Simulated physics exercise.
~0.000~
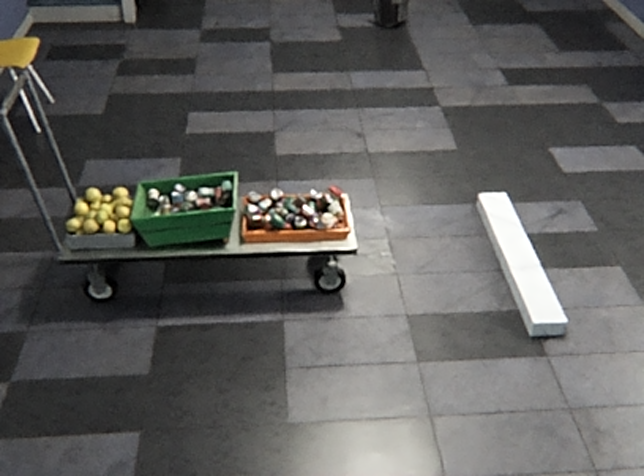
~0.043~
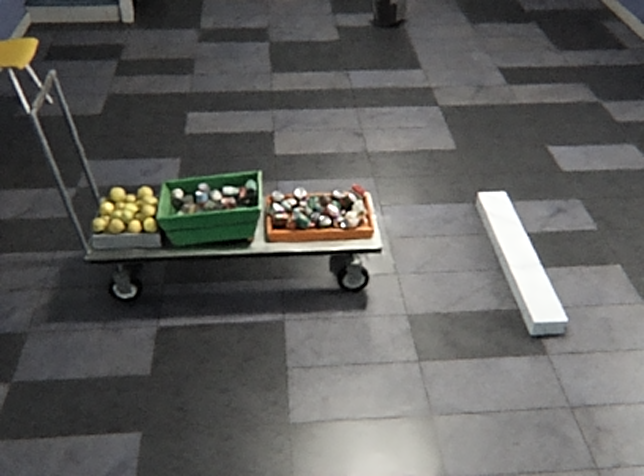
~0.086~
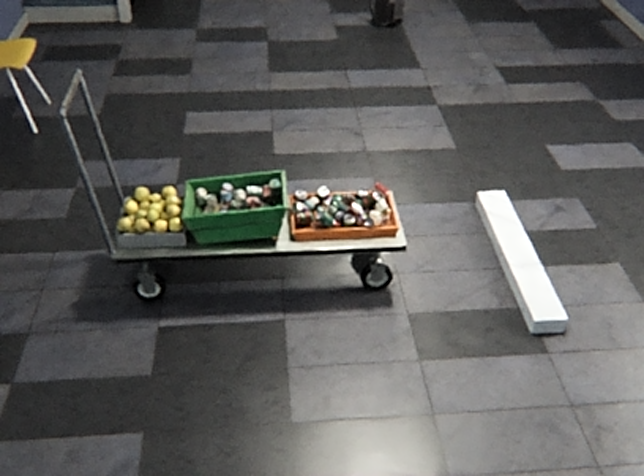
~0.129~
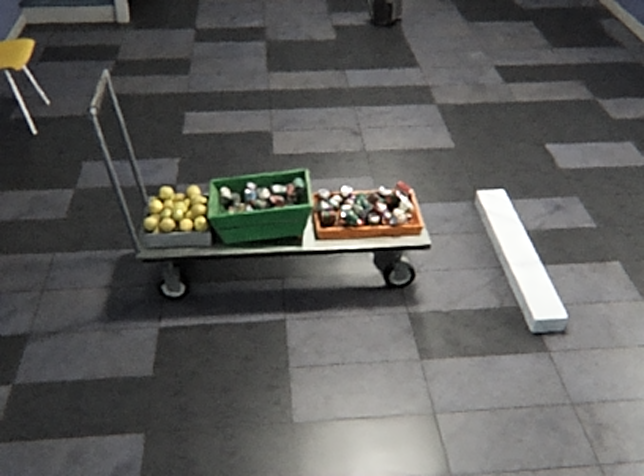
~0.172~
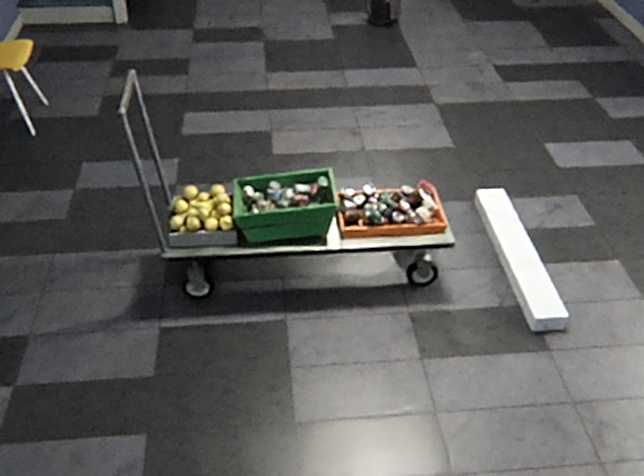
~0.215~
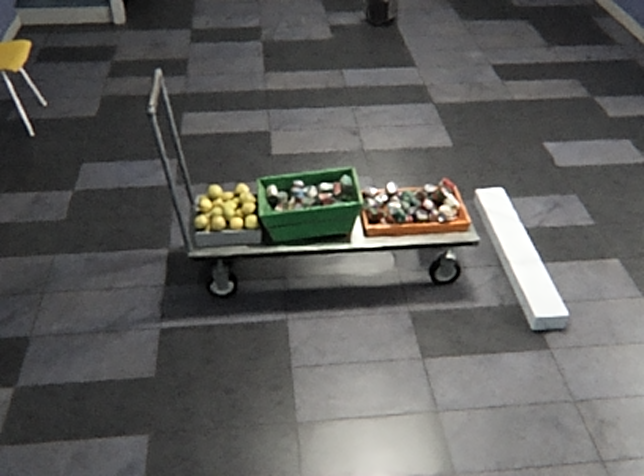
A flat cart carrying three trays of yellow apples and small cans rolls right across a tiled floor.
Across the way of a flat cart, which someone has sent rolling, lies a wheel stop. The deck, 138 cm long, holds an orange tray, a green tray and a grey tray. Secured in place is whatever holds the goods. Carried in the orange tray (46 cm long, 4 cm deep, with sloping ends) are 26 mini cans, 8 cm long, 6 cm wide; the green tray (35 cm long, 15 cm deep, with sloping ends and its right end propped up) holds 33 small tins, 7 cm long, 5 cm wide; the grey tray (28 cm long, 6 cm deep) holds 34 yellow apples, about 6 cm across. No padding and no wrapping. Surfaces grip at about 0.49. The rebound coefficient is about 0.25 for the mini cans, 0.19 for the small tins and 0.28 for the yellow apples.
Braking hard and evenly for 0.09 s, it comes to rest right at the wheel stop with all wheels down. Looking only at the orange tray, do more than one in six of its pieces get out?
I'm expecting the losses to cross a sixth.
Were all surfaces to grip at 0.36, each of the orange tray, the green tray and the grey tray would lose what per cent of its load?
Orange tray 50%, green tray 0%, grey tray 20%.
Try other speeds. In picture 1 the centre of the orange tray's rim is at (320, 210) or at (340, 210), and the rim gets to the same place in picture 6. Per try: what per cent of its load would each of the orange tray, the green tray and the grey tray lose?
For the orange tray it's 20 % and then 10 %, for the green tray 0 % and then 0 %, and for the grey tray 10 % and then 10 %.
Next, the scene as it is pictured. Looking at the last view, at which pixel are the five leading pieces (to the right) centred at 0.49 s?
I'd put their middle close to (538, 195).
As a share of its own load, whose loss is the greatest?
It's the orange tray.
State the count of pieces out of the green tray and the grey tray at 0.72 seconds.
The green tray is at about 0 and the grey tray at about 8.
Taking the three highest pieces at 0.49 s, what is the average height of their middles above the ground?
About 52 cm.
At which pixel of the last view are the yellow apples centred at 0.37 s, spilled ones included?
Their middle is around (294, 204).
After 0.27 s, it begins to slow.
After 0.37 s, 0 of 26 out of the orange tray, 0 of 33 out of the green tray and 0 of 34 out of the grey tray.
After 0.49 s, 5 of 26 out of the orange tray, 0 of 33 out of the green tray and 4 of 34 out of the grey tray.
After 0.72 s, 9 of 26 out of the orange tray, 0 of 33 out of the green tray and 7 of 34 out of the grey tray.
When it is over (at 1.22 s), 9 of 26 out of the orange tray, 0 of 33 out of the green tray and 7 of 34 out of the grey tray. Asked share, 9 of 26, 35 per cent.
